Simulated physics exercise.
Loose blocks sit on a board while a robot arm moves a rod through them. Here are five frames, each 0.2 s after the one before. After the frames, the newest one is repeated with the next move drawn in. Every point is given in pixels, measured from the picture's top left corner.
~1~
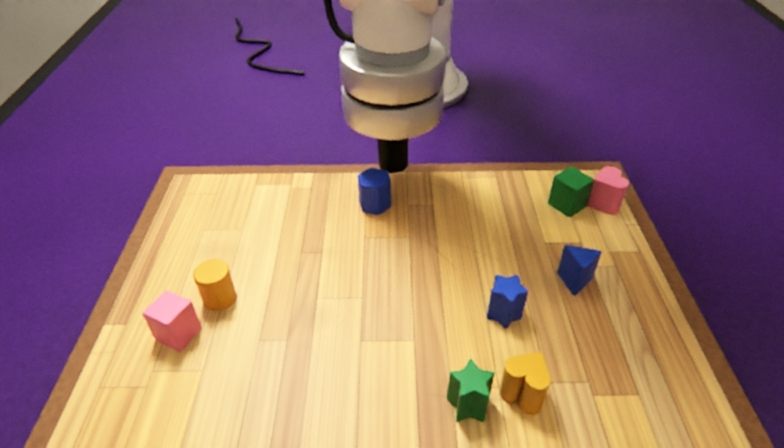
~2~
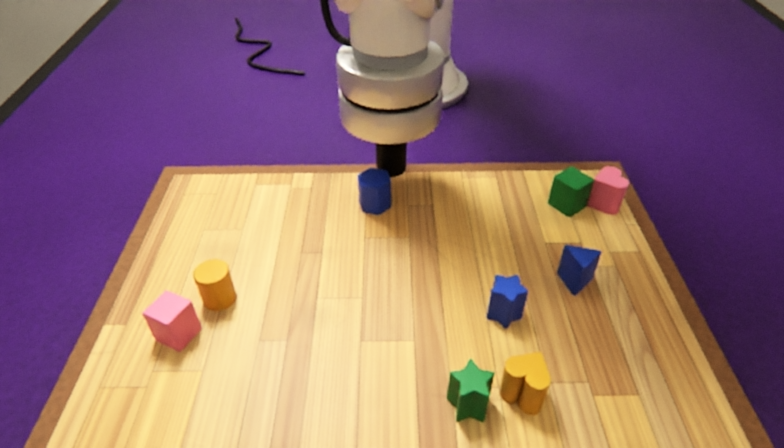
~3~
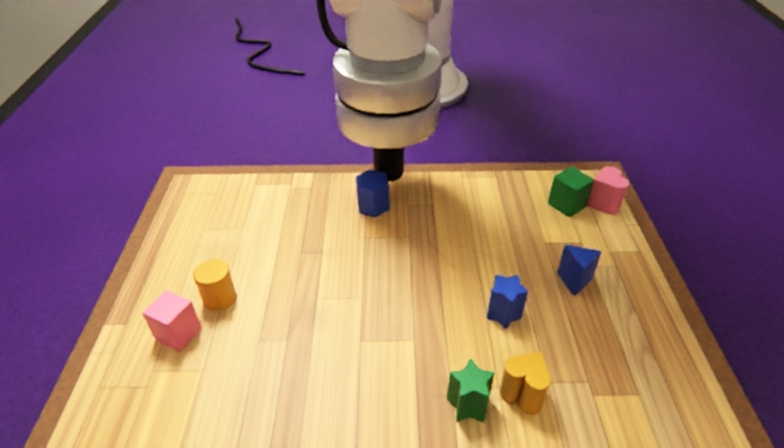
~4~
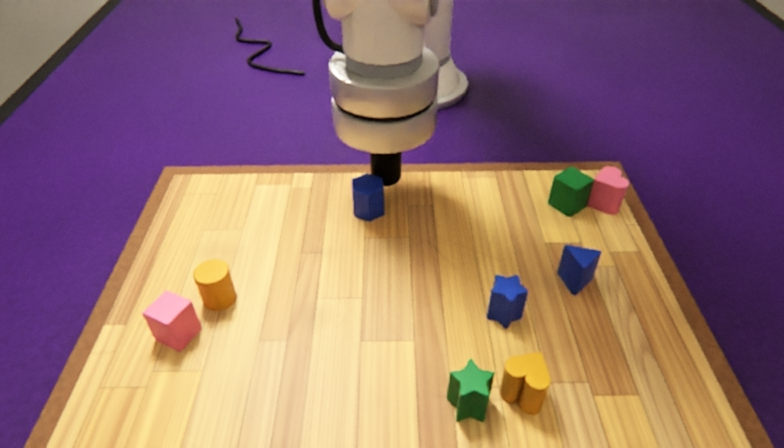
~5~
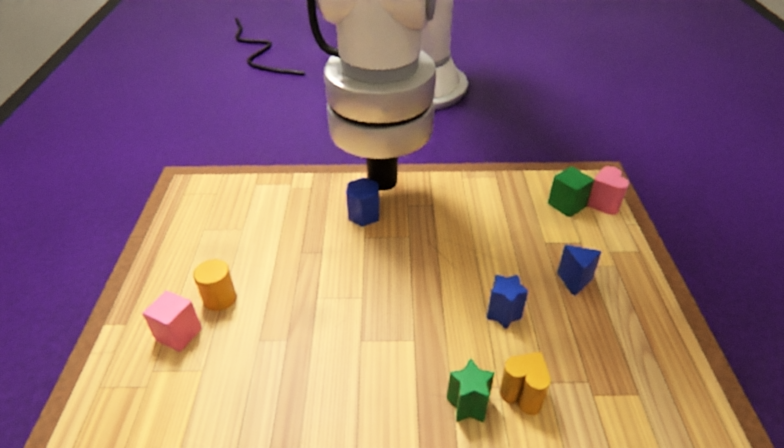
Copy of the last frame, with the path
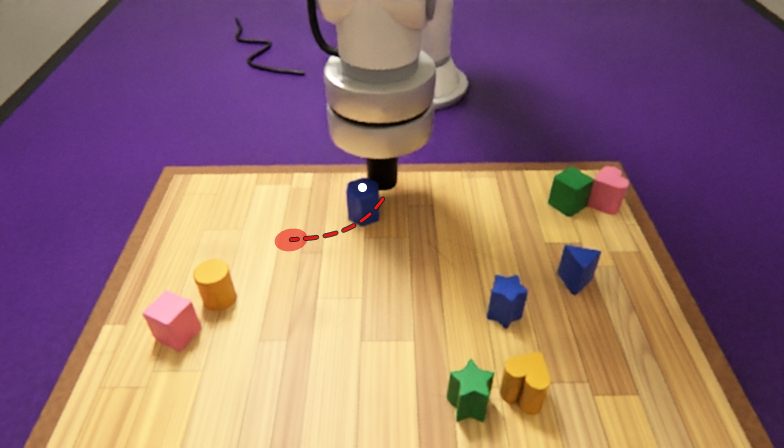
A robot arm's rod nudges a blue block slightly left and down a wooden board.
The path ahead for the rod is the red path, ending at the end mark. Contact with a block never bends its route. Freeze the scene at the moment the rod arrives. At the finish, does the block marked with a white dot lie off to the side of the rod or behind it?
Yes
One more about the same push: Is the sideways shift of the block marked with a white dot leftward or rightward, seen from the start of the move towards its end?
Facing the way the path runs, start to end, you'll find the block marked with a white dot has shifted left.
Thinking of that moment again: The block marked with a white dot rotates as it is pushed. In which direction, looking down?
Direction: Anticlockwise.
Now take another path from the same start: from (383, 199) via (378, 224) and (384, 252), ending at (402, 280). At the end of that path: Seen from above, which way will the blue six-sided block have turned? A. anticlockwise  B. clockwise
B - clockwise.
Path on the board, from (383, 199) by way of (363, 220) and (330, 235) to (291, 240); the dot is on the blue six-sided block.
On the path given first. One third of the way, rod (362, 204); blue six-sided block (336, 208), turned 15° clockwise.
Two thirds of the way, rod (328, 218); blue six-sided block (303, 226).
At the end, rod (288, 223); blue six-sided block (275, 237), turned 55° anticlockwise.
